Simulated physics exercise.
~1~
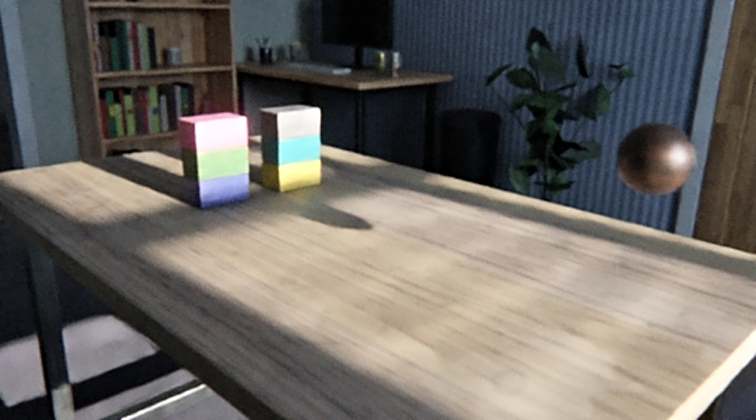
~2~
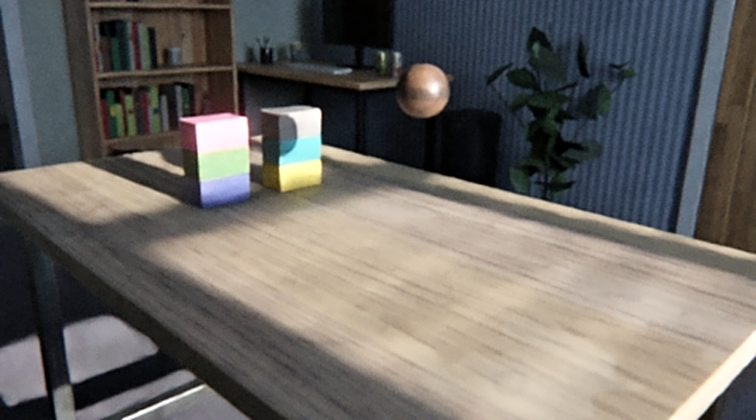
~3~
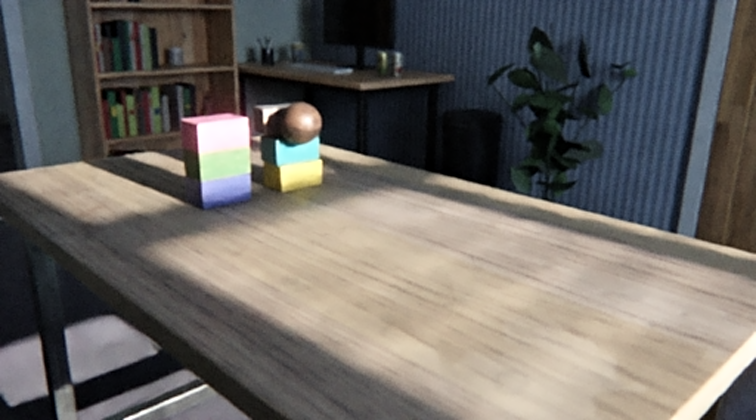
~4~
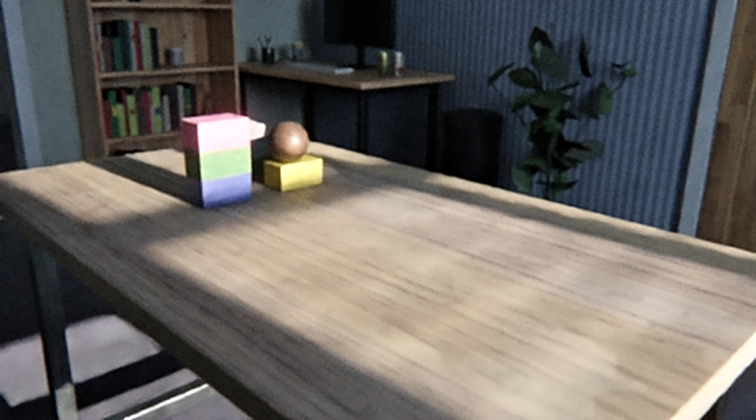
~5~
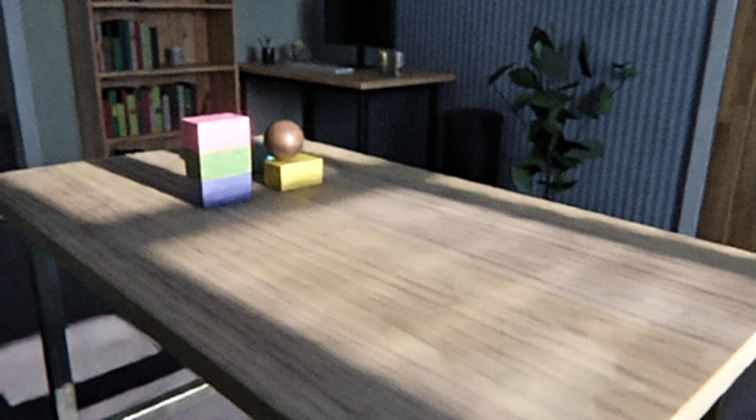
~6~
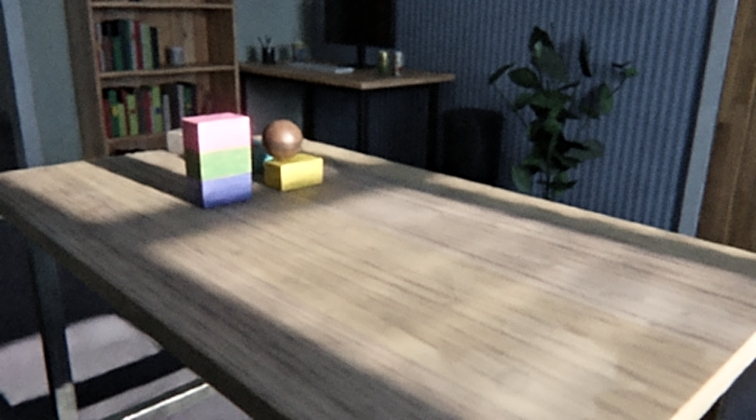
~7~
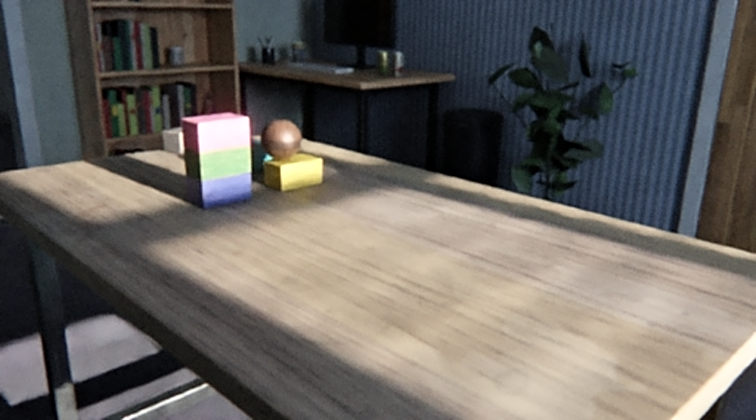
In a dim room with a bookshelf, a desk and a leafy plant behind, a slightly swaying view looks down across a wooden table. Two stacks stand toward its far left, one pink over green over blue, the other grey over turquoise over yellow. A brown ball flies in from the right and strikes the upper part of the right-hand stack. The grey and turquoise blocks are knocked left and tip, passing behind the pink stack. The ball settles on the yellow block, with turquoise just showing behind it and the grey block partly visible beyond the undisturbed left stack.
